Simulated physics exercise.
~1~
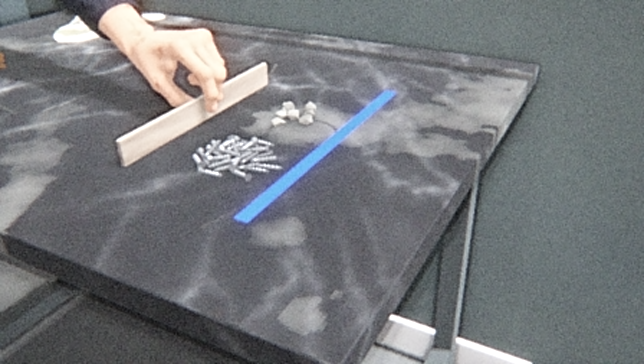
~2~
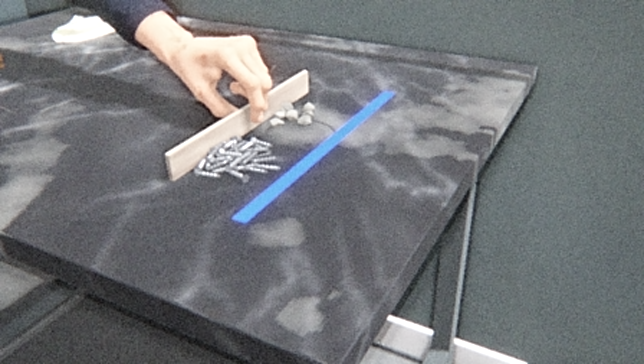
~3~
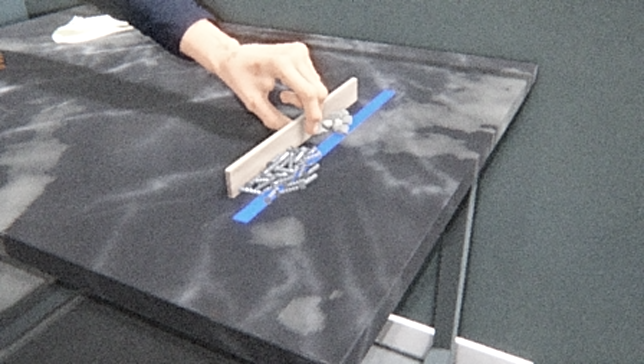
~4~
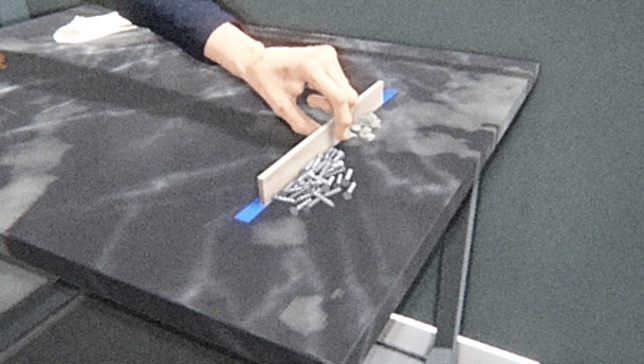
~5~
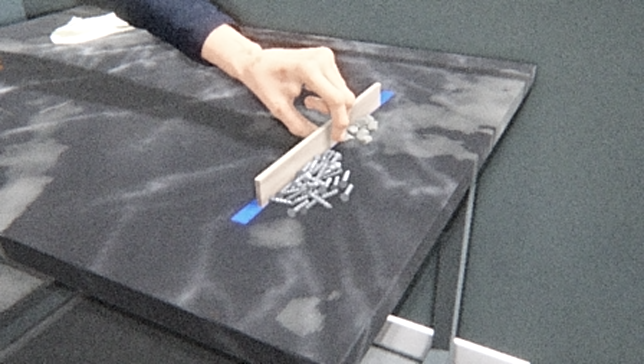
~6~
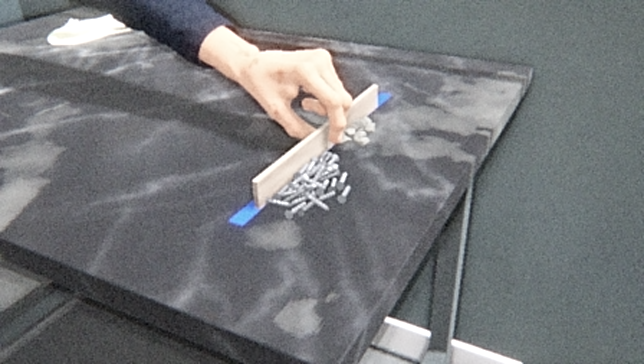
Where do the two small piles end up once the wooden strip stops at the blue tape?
Both the near pile of screws and the far pile of small pieces end up on the table in front of the strip, short of the edge.
A hand pushes two small piles with a wooden strip, stopping at blue tape.
